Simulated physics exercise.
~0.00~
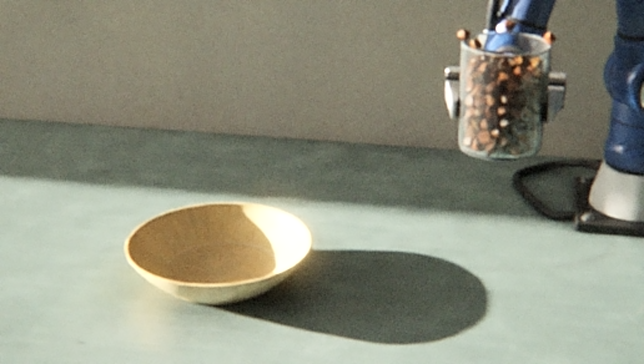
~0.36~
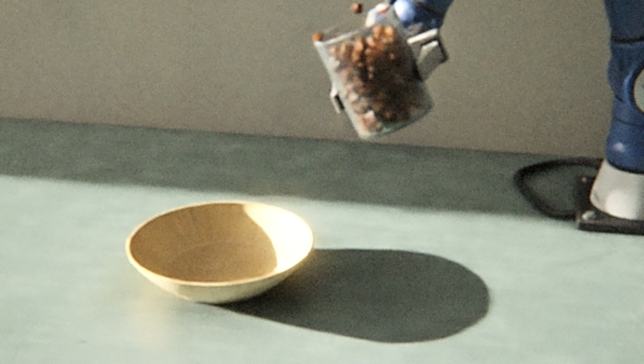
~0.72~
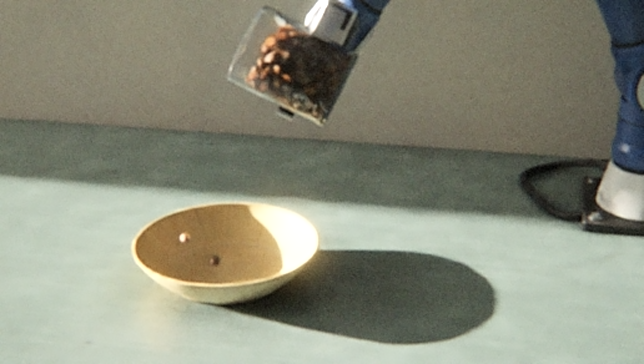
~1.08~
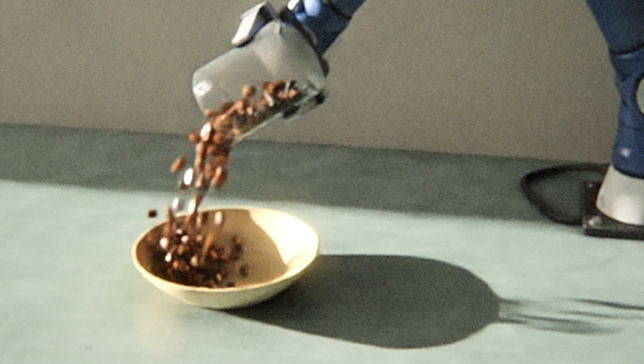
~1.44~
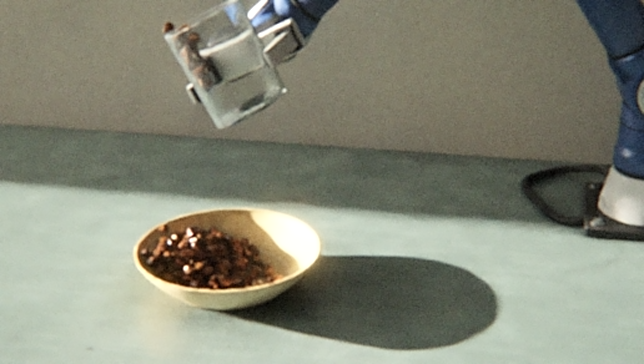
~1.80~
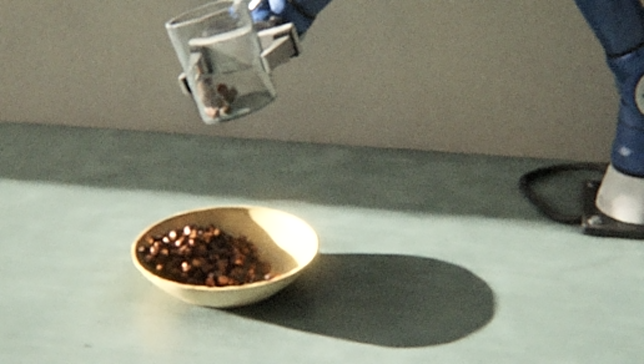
On a pale green tabletop, a blue robot arm carried a clear beaker of brown pellets leftward and tipped it over a shallow yellow bowl, pouring most of them in, then turned the beaker back nearly upright with a few pellets still inside.
